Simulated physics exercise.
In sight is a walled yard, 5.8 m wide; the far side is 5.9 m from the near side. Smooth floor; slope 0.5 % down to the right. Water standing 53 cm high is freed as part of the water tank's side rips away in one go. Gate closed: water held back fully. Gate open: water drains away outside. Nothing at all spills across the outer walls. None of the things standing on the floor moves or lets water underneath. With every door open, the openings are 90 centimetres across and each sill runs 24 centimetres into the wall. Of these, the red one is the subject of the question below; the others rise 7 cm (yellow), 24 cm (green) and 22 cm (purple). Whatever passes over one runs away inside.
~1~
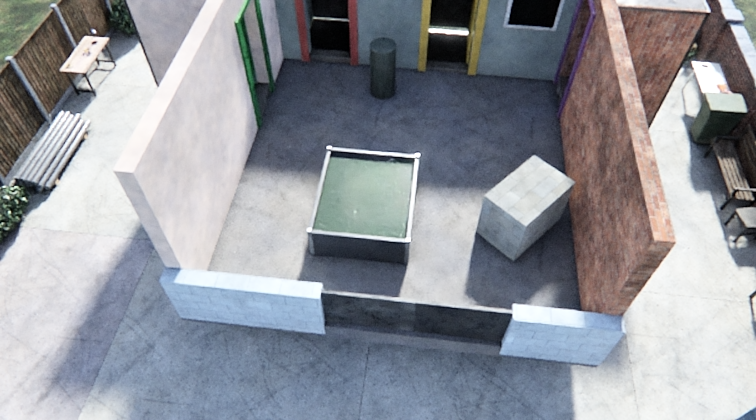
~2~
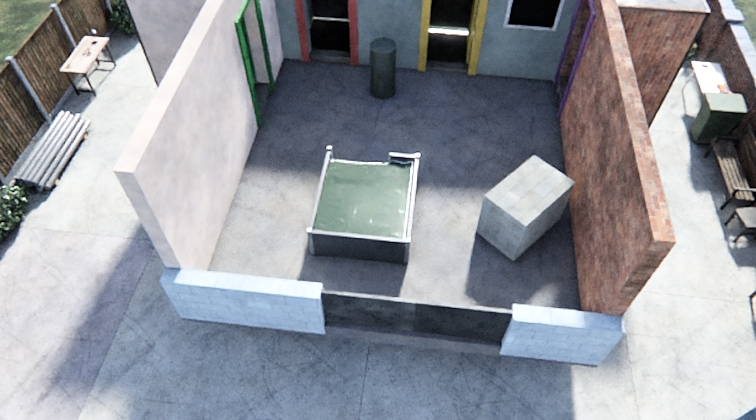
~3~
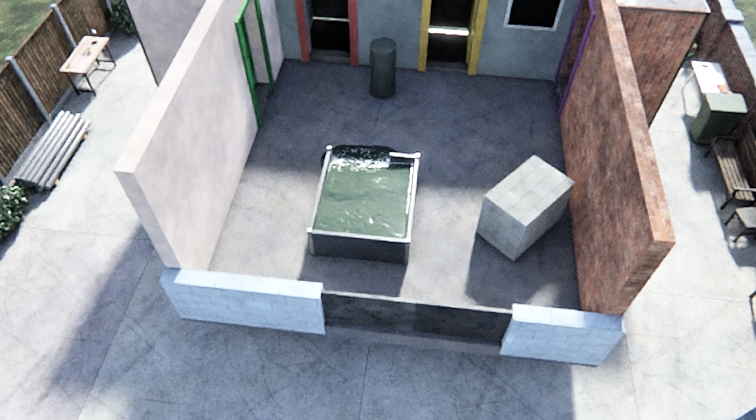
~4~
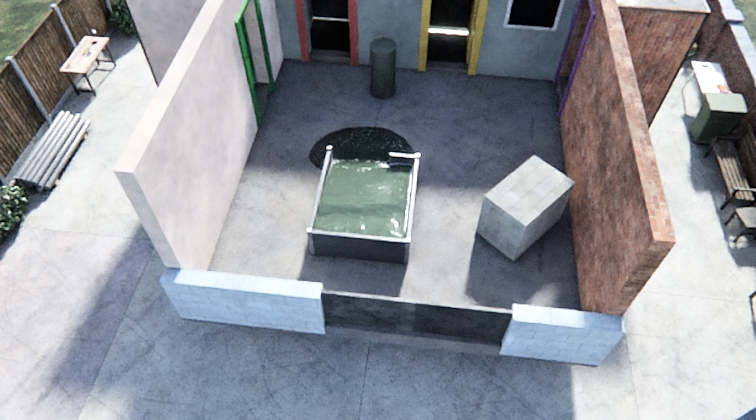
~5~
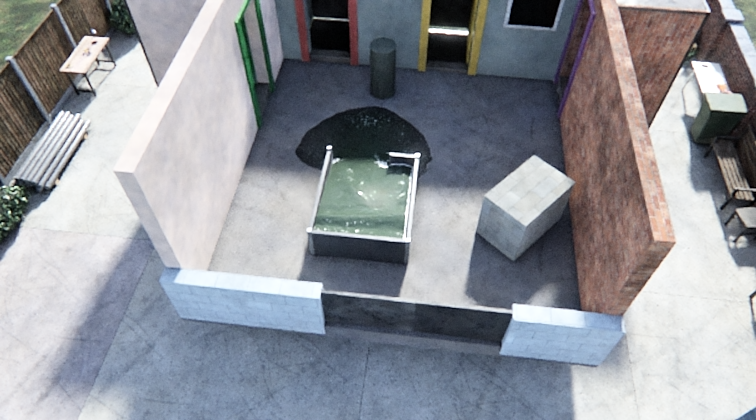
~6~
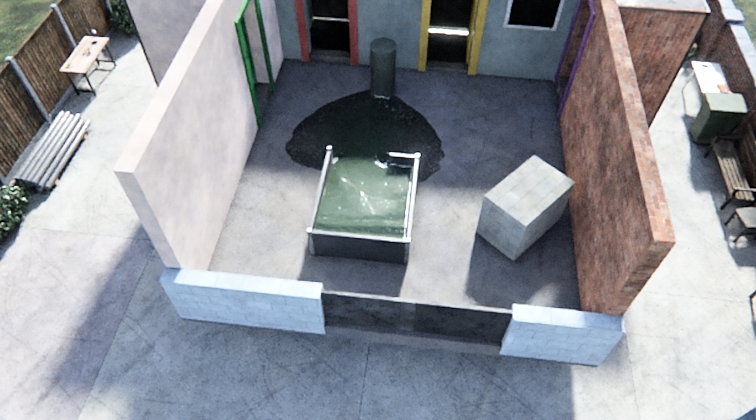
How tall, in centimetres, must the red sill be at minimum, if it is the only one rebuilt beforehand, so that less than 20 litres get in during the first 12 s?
It needs to be at least 17 cm tall.
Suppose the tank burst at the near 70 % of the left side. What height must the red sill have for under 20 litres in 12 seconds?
A minimum of about 7.5 cm.
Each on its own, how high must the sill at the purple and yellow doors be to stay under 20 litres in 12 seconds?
You'd want some 10.0 cm at purple and some 11.0 cm at yellow.
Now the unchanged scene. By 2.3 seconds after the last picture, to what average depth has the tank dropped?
The mean depth is about 18 cm.
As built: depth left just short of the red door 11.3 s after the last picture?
Roughly 3.0 cm deep.
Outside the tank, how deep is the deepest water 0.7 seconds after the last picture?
About 26 cm at most.
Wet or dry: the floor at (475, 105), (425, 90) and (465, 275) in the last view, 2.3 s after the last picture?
Status: Submerged / submerged / clear.
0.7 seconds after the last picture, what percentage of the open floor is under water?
25 %.
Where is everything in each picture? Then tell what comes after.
The water tank at (366, 195) is whole and still, 53 cm deep; the red door at (327, 21) is dry, in the first picture.
The gap is on the far side, the front 0.3 m out at a hidden place; the back of the water tank holds 53 cm, in the second picture.
The front is at (362, 148), 0.7 m from the gap on the far side; 0.8 m2 of floor is wet, 53 cm left at the back, in the third picture.
Water pours out on the far side and has run 1.2 m, to (359, 130); about 6 cm deep outside, 53 cm at the back, in the fourth picture.
The front is at (370, 110), 1.8 m from the gap on the far side; 2.8 m2 of floor is wet, 47 cm left at the back, in the fifth picture.
The front is at (367, 93), 2.2 m from the gap on the far side; 3.9 m2 of floor is wet, 44 cm left at the back; the red door at (327, 21), 3.3 m from the gap, is still 1.2 m from the nearest water, in the sixth picture.
Then, 0.7 s after the last picture water covers 25 % of the floor, deepest (26 cm) near (355, 169); 7 cm at the red door, 0 litres in over its 13 cm sill.
Then, 2.3 s after the last picture water covers 35 % of the floor, deepest (21 cm) near (283, 62); 18 cm at the red door, 36 litres in over its 13 cm sill.
Then, 11.3 s after the last picture water covers 95 % of the floor, deepest (7 cm) near (567, 190); 3 cm at the red door, 49 litres in over its 13 cm sill.
At the red door as built, the water peaked near 20 cm, 1.3 s after the last picture.
With a sill of 13 cm, 50 litres would have come in within the 12 s; with 21 cm, 3 litres. So under 20 litres takes about 17 cm.
